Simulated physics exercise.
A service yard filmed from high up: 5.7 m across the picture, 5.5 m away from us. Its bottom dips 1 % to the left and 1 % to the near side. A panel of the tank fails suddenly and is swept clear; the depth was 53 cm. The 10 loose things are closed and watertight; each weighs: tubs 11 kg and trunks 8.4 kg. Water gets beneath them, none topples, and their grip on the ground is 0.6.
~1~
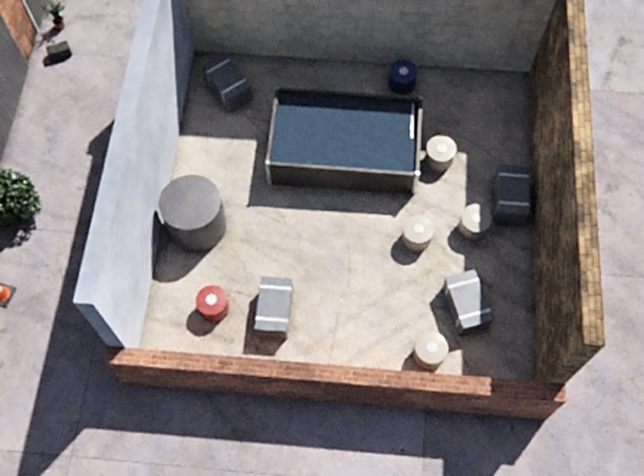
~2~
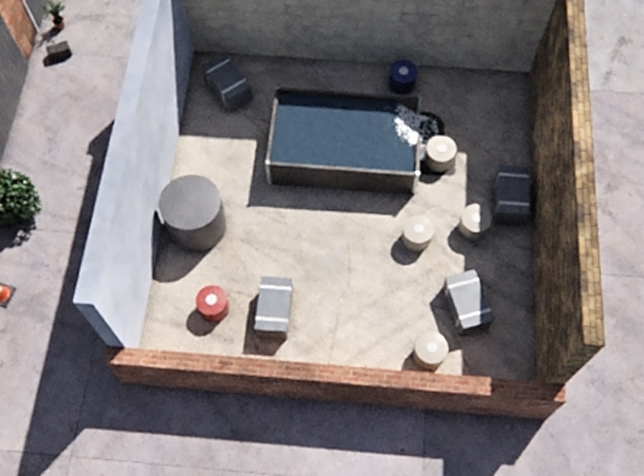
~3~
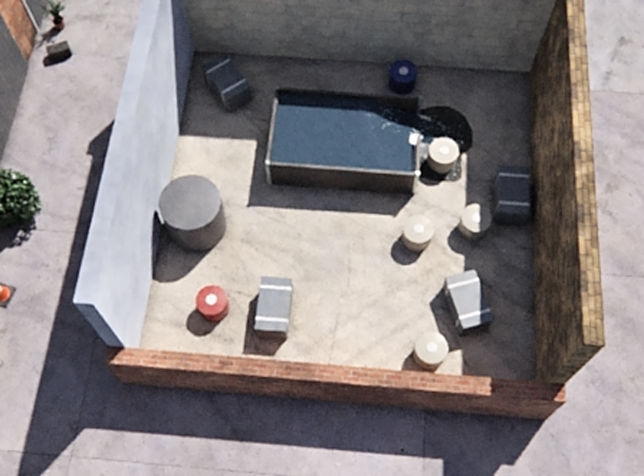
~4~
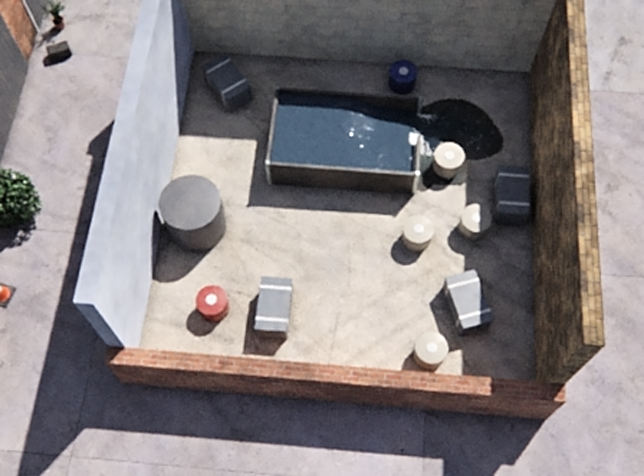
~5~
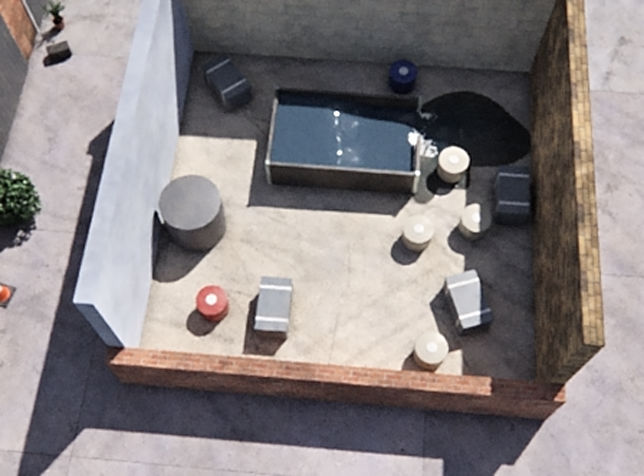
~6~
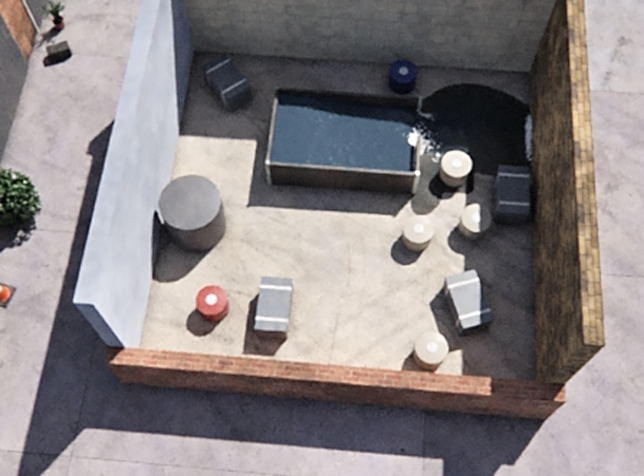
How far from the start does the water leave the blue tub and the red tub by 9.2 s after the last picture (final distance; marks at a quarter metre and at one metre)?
The blue tub gets carried off; the red tub holds its place.
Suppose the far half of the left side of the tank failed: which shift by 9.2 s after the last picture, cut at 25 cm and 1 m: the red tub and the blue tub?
In that case the red tub barely shifts, the blue tub travels far.
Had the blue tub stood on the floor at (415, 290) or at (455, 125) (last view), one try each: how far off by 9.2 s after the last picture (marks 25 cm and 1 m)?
In turn: It stays put; it ends far away.
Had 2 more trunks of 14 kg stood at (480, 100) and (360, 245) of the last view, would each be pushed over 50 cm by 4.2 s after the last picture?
In turn: Over, short of it.
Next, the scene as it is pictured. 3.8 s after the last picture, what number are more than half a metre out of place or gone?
I count 2.
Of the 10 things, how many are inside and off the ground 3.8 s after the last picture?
At that moment 1.
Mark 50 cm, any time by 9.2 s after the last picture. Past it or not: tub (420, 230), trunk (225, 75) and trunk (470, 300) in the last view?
In turn: Less, more, past it.
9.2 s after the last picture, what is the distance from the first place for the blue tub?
About 250 cm.
Then, 1.2 s after the last picture the blue tub is near (404, 71), 0.0 m from its start, aground; the red tub is near (212, 299), 0.0 m from its start, aground; 0 afloat.
Then, 3.8 s after the last picture the blue tub is near (331, 81), 1.2 m from its start, aground; the red tub is near (212, 299), 0.0 m from its start, aground; 1 afloat.
Then, 6.2 s after the last picture the blue tub is near (239, 76), 2.7 m from its start, aground; the red tub is near (212, 299), 0.0 m from its start, aground; 2 afloat.
Then, 9.2 s after the last picture the blue tub is near (235, 77), 2.7 m from its start, aground; the red tub is near (212, 299), 0.0 m from its start, aground; 4 afloat.
